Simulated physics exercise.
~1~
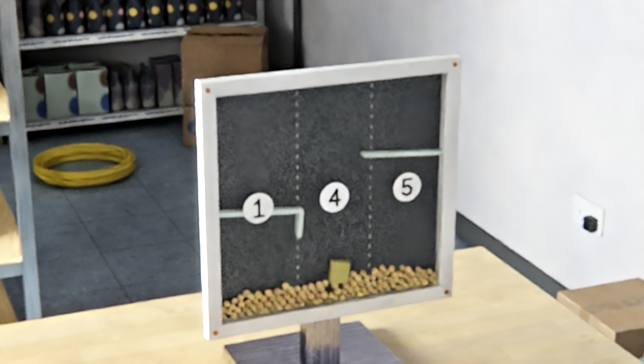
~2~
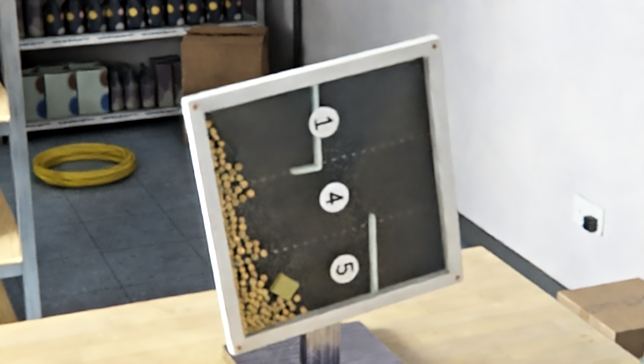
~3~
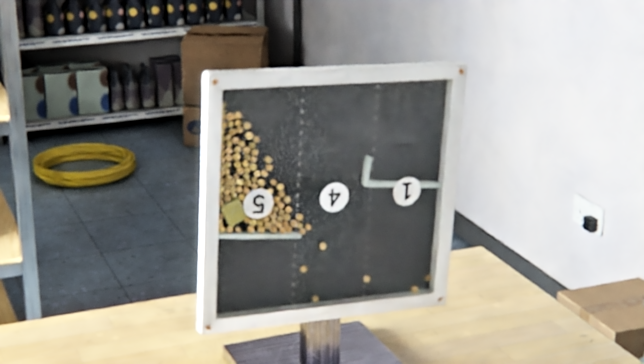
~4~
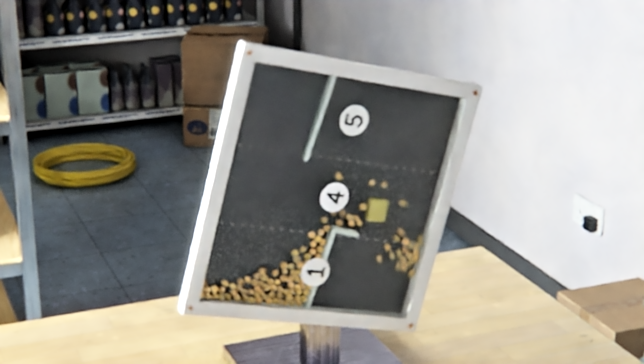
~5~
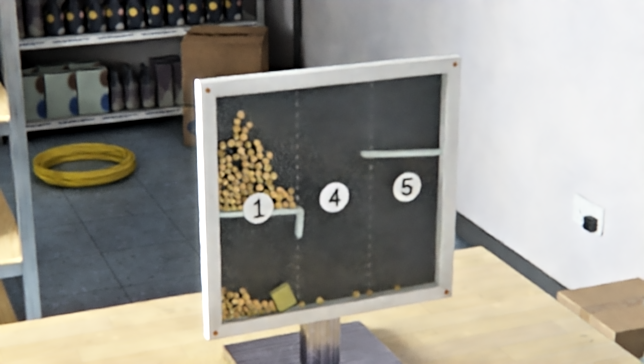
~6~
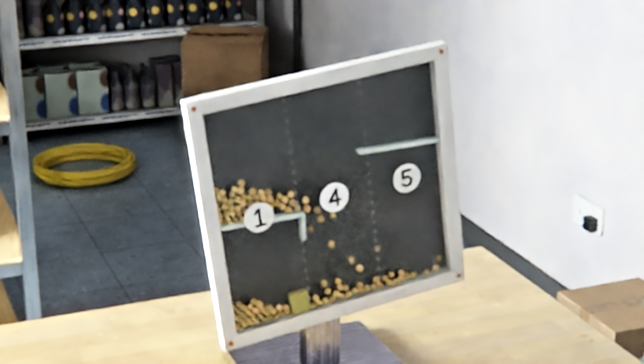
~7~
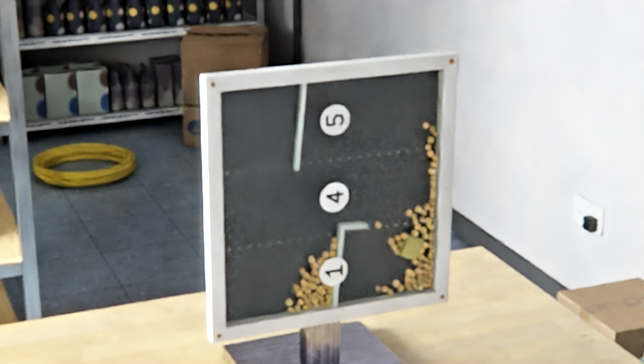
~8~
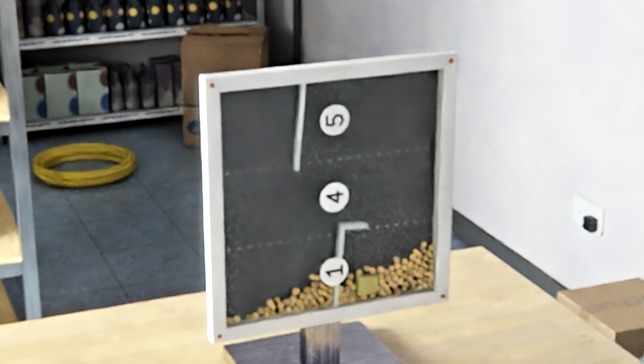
The video shows a square, flat box of pale beads and a yellow block turning clockwise through a full circle on a counter, then swinging back a quarter turn counterclockwise, its tumbling beads settling along the bottom in strip one, heaped higher toward the right.
